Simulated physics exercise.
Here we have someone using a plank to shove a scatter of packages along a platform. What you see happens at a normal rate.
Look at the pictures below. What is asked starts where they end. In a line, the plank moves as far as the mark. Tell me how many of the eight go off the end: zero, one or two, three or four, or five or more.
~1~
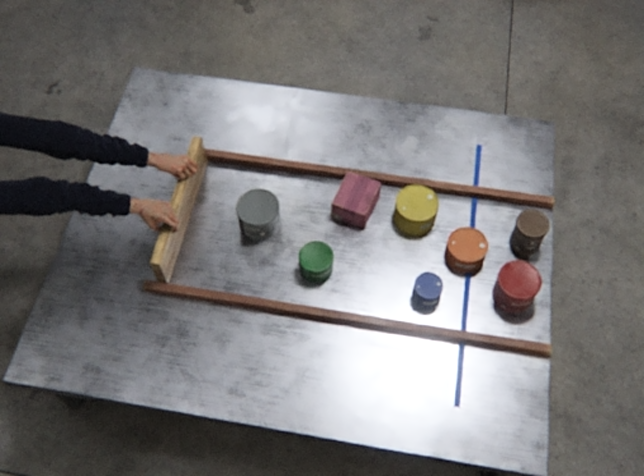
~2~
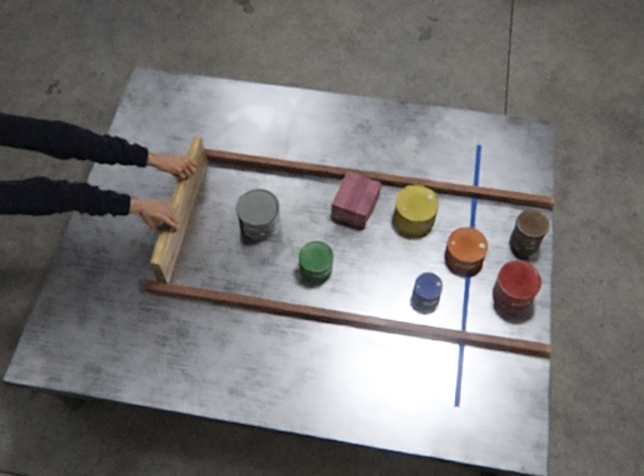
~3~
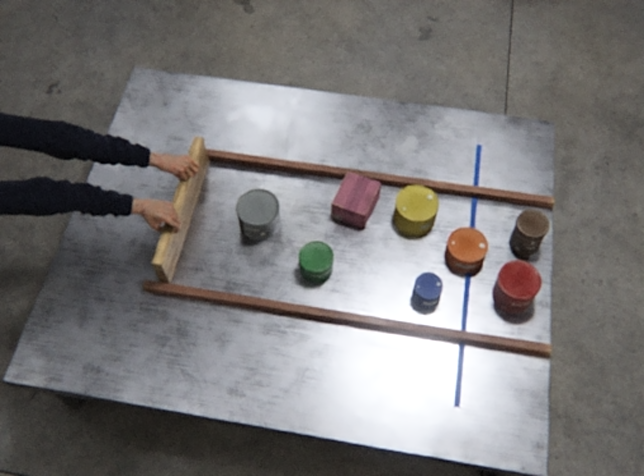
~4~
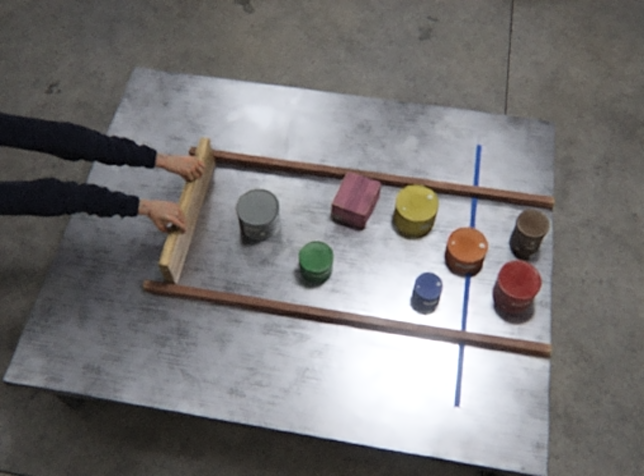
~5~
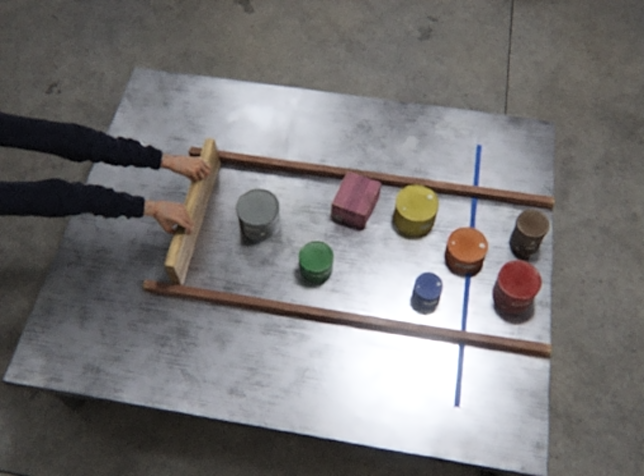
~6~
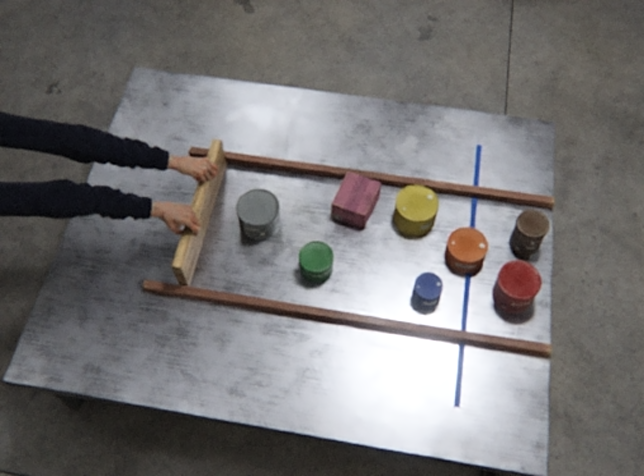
The answer is one or two.
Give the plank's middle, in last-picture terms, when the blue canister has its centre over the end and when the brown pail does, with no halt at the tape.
The blue canister puts it at (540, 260), the brown pail at (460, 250).
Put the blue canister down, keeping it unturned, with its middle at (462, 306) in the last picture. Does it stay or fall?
From that spot it never drops.
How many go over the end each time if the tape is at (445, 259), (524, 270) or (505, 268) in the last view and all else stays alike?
Those tries give 0, 4 and 4.
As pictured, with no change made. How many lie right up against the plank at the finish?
That makes 3.
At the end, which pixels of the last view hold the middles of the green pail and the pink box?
They come to rest around (486, 287) and (493, 211).
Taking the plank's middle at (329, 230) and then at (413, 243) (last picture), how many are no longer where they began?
First 3, then 6.
Soon after, none off yet; brown pail at rest near (528, 233); red pail at rest near (516, 288); orange canister at rest near (466, 250).
At rest, the number that fall off is one or two; fallen, brown pail.
